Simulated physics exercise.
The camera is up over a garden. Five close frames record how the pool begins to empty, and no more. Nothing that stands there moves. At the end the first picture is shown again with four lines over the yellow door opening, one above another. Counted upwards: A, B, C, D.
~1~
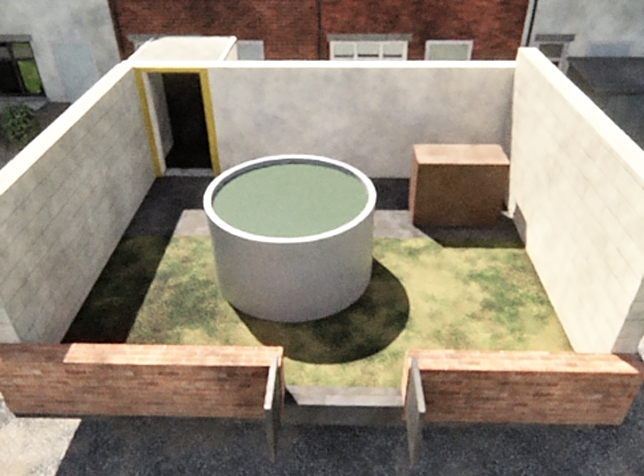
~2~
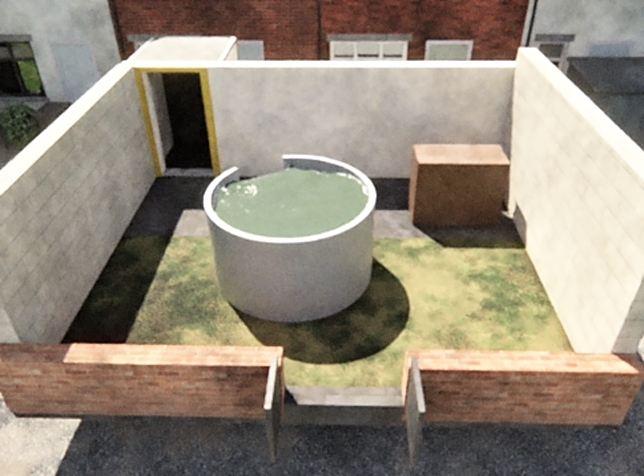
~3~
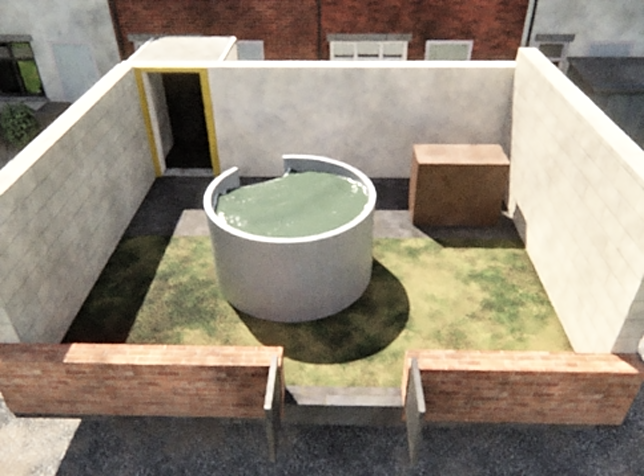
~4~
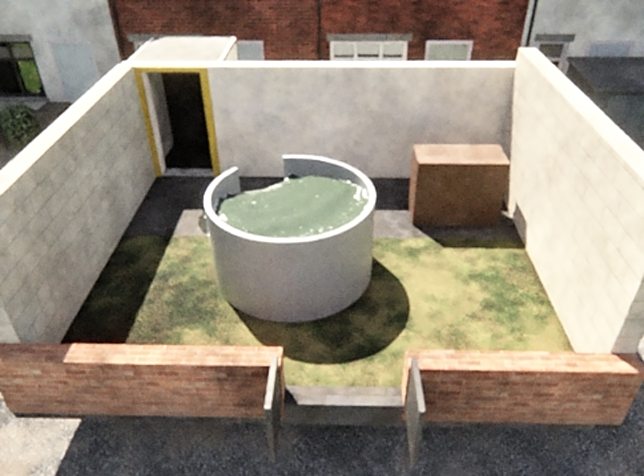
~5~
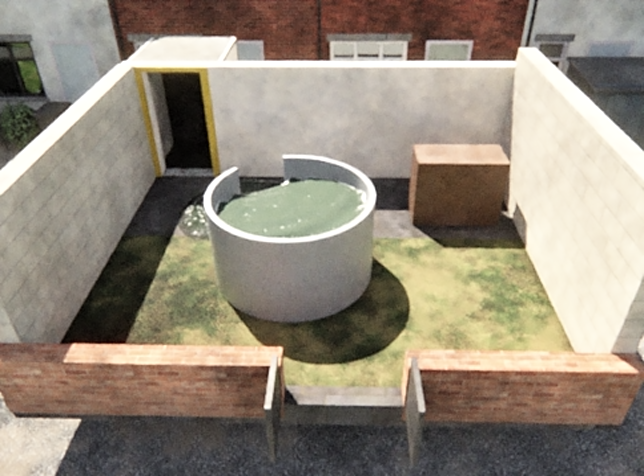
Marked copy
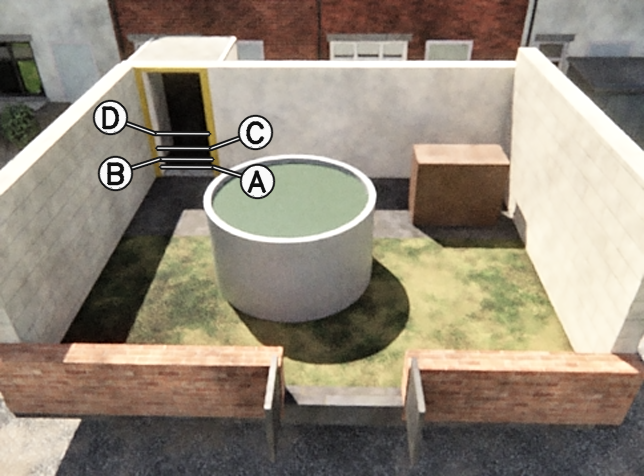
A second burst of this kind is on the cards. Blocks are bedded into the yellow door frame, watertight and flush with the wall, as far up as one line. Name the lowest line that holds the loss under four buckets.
C.
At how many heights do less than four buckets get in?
Two of the four.
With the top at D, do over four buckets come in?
No, that is safe.
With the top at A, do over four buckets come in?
Yes.
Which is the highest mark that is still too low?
It is B.
In white, A at (187, 167); B at (186, 159); C at (184, 148); D at (181, 133); from the bottom up A, B, C, D.
If A is chosen, dozens of bucketfuls pour in.
If B is chosen, about 11 bucketfuls get in.
If C is chosen, a bucket or two gets in.
If D is chosen, nothing gets over.
